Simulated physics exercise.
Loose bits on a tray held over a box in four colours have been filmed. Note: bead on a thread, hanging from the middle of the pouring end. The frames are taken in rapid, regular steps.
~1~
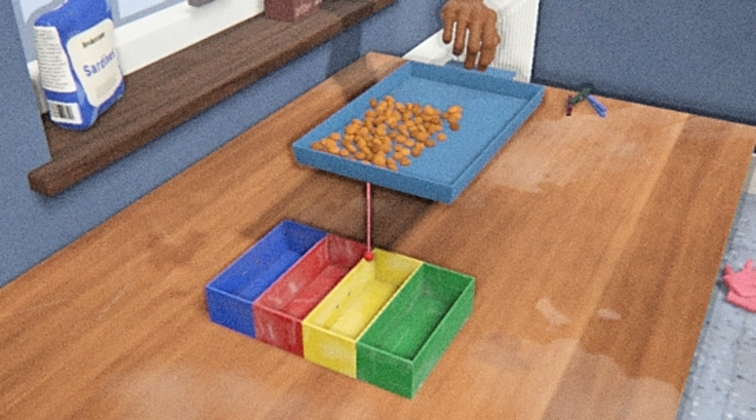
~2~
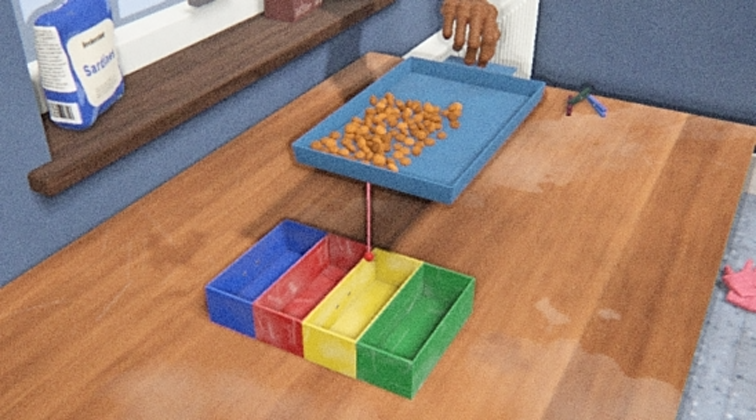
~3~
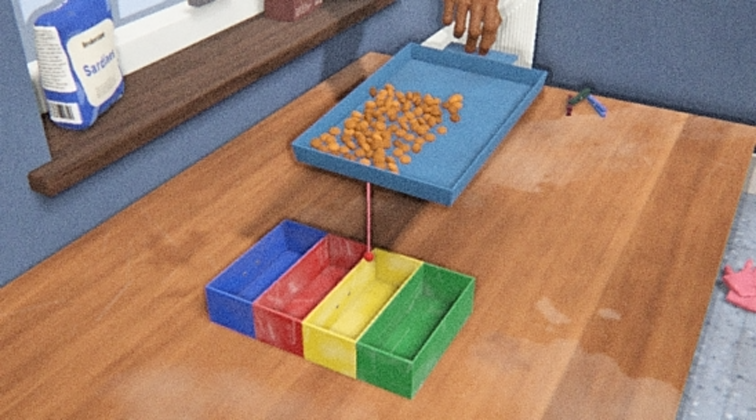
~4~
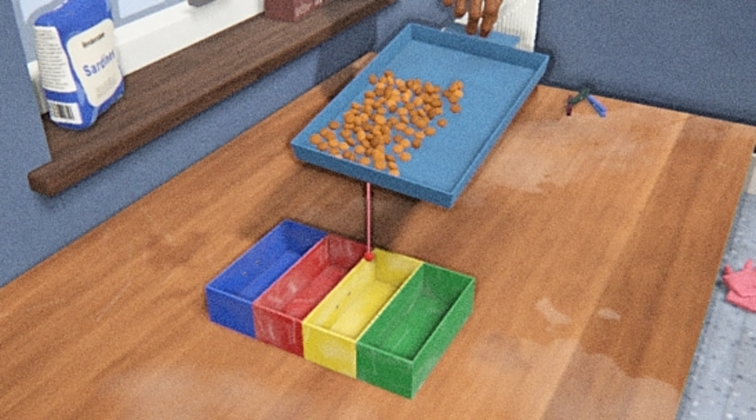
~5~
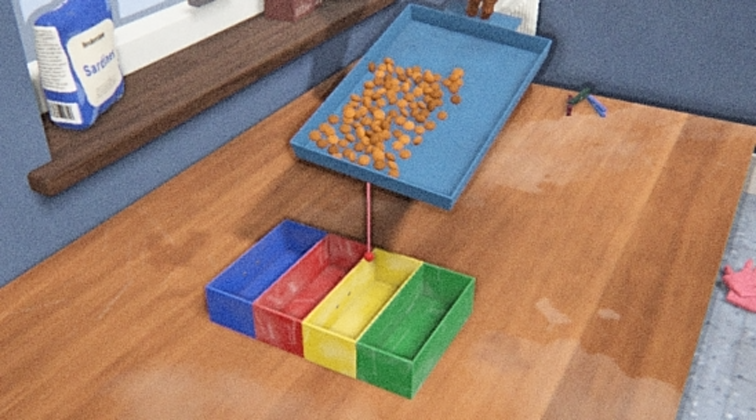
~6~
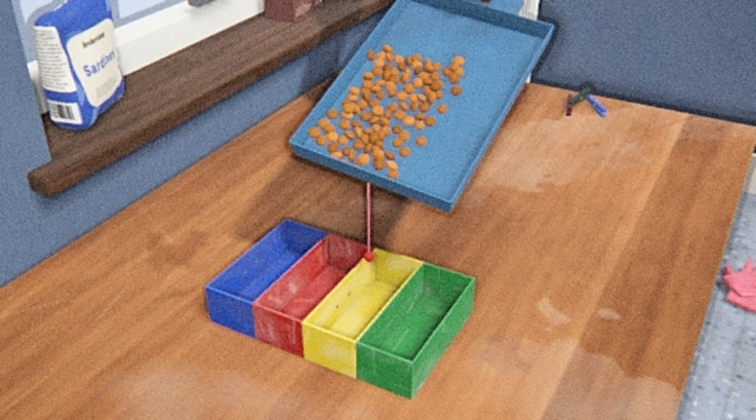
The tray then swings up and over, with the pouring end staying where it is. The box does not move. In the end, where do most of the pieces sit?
Most sit in the green cell.
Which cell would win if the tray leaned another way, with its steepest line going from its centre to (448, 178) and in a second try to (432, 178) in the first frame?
Try A: Green / try B: The green cell.
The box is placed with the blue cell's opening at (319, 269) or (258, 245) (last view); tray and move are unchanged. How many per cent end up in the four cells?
Trial 1 near 100 %, trial 2 near 60 %.
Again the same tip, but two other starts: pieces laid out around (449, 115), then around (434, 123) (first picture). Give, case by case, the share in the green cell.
Roughly 70 per cent, then roughly 70 per cent.
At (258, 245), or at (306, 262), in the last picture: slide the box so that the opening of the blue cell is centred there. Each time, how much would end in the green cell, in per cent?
First position: Some 50 %; second position: Some 30 %.
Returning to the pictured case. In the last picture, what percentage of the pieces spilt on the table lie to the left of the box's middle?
It comes to about 20 percent.
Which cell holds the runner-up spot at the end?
Rank 2: The cell in yellow.
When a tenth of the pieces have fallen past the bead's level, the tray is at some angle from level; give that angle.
Roughly 80°.
Soon, tray tipped steeply; nearly all on the tray; a stray few falling or outside the box.
A while on, tray tipped past a quarter turn; about a third on the tray; about a third in the green cell; a small part in the yellow cell; about a quarter falling or outside the box.
Towards the end, tray tipped past a quarter turn; about two thirds in the green cell; about a quarter in the yellow cell; a stray few in the red cell; a small part falling or outside the box.
Finally, tray tipped past a quarter turn; about two thirds in the green cell; about a quarter in the yellow cell; a stray few in the red cell; none in the blue cell; a small part outside the box.
